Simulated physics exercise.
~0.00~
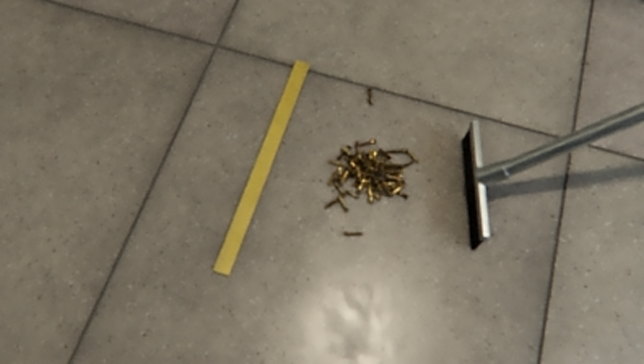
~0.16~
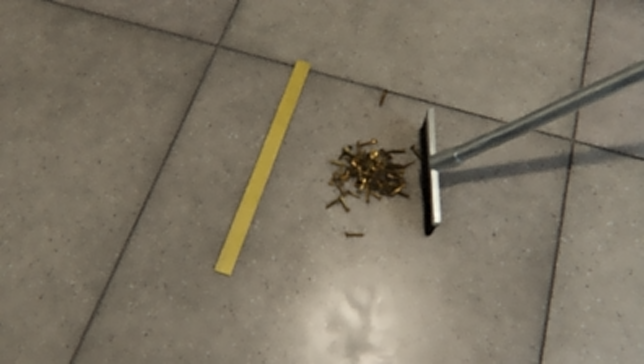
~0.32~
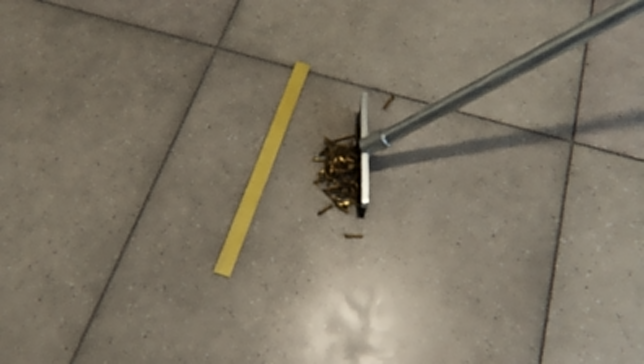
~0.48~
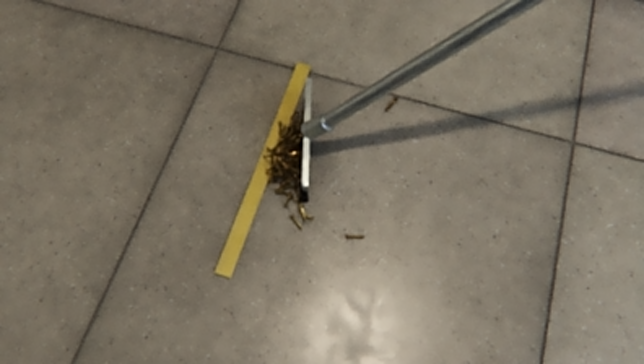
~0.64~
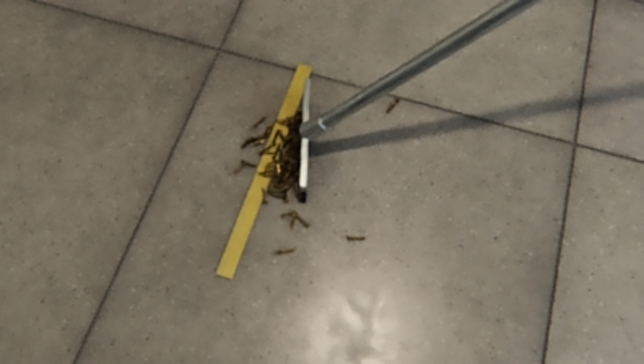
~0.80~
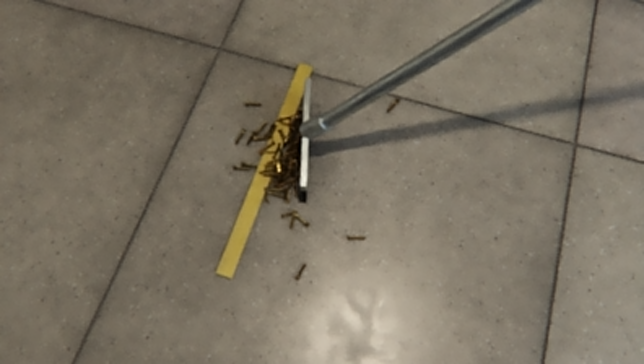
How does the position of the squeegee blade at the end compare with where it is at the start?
At the start the blade stands to the right of the pile of screws, well away from the yellow strip. By the end it is farther left and slightly higher in the view, right beside the upper part of the strip.
The video shows a squeegee on a grey tiled floor pushing a pile of small brass-coloured screws left towards a yellow strip. The blade stops beside the strip while screws spread onto and past it, ending scattered around the strip with a few strays to the right.
